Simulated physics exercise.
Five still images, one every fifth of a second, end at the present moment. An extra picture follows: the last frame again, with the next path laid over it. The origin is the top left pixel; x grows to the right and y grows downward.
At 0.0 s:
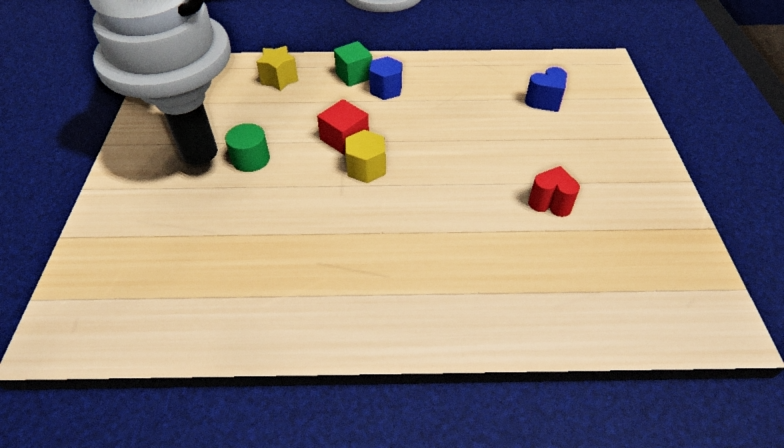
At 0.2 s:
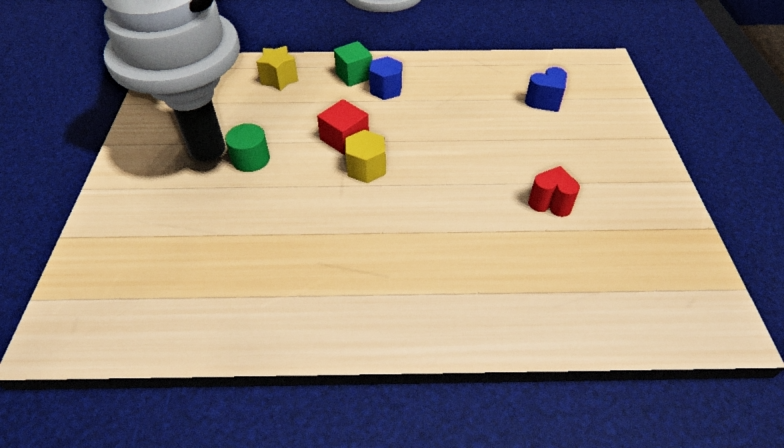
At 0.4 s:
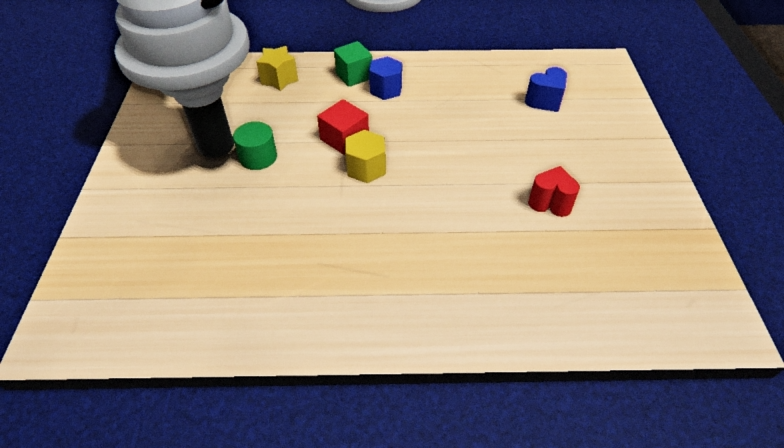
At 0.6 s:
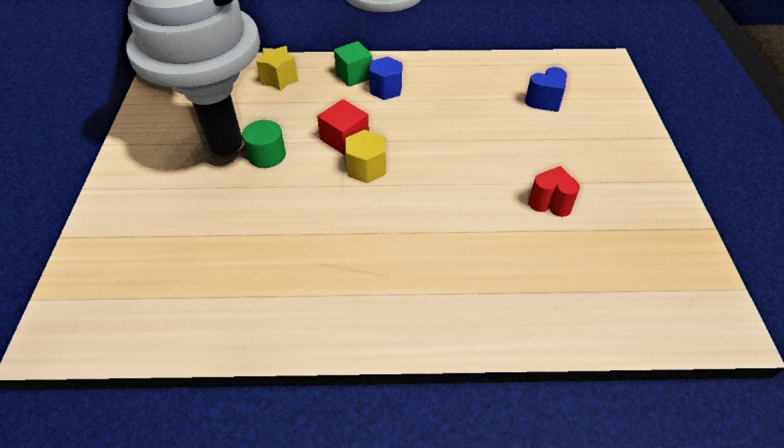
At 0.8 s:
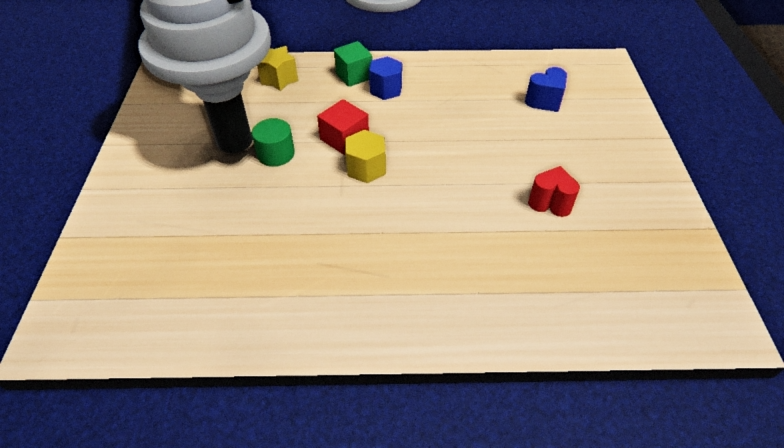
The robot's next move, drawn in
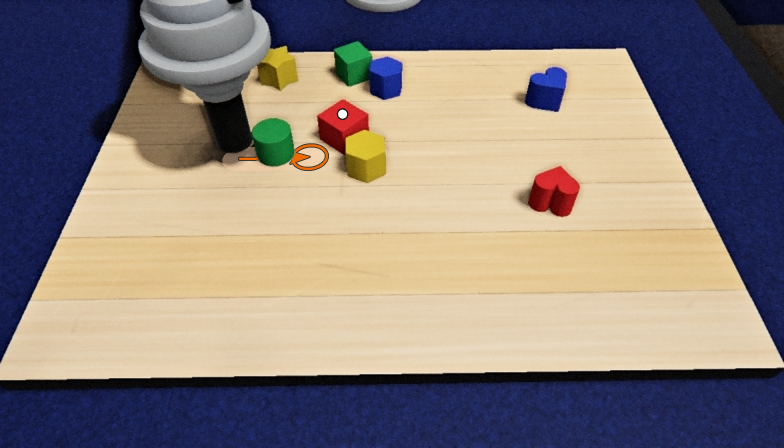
A gray robot arm with a black rod pushes a green cylinder slightly right.
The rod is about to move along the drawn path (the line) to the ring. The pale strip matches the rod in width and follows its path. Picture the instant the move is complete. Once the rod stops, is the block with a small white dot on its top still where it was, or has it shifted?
That block gets shifted.
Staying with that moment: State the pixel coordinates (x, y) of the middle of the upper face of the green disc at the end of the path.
Its top centre lands on (336, 117).
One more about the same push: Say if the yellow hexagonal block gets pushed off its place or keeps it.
It is left in place.
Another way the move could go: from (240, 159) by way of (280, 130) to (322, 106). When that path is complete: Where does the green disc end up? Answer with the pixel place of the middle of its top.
Its top centre lands on (304, 117).
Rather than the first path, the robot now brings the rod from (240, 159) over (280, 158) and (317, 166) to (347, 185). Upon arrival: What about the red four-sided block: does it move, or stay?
The push reaches it.
Path on the board, from (240, 159) directly to (310, 157); the dot is on the red four-sided block.
On the path given first. Halfway along, rod (272, 141); green disc (307, 125).
At the end, rod (307, 140); green disc (336, 117); red four-sided block (368, 103), turned 15° clockwise; yellow hexagonal block in place.
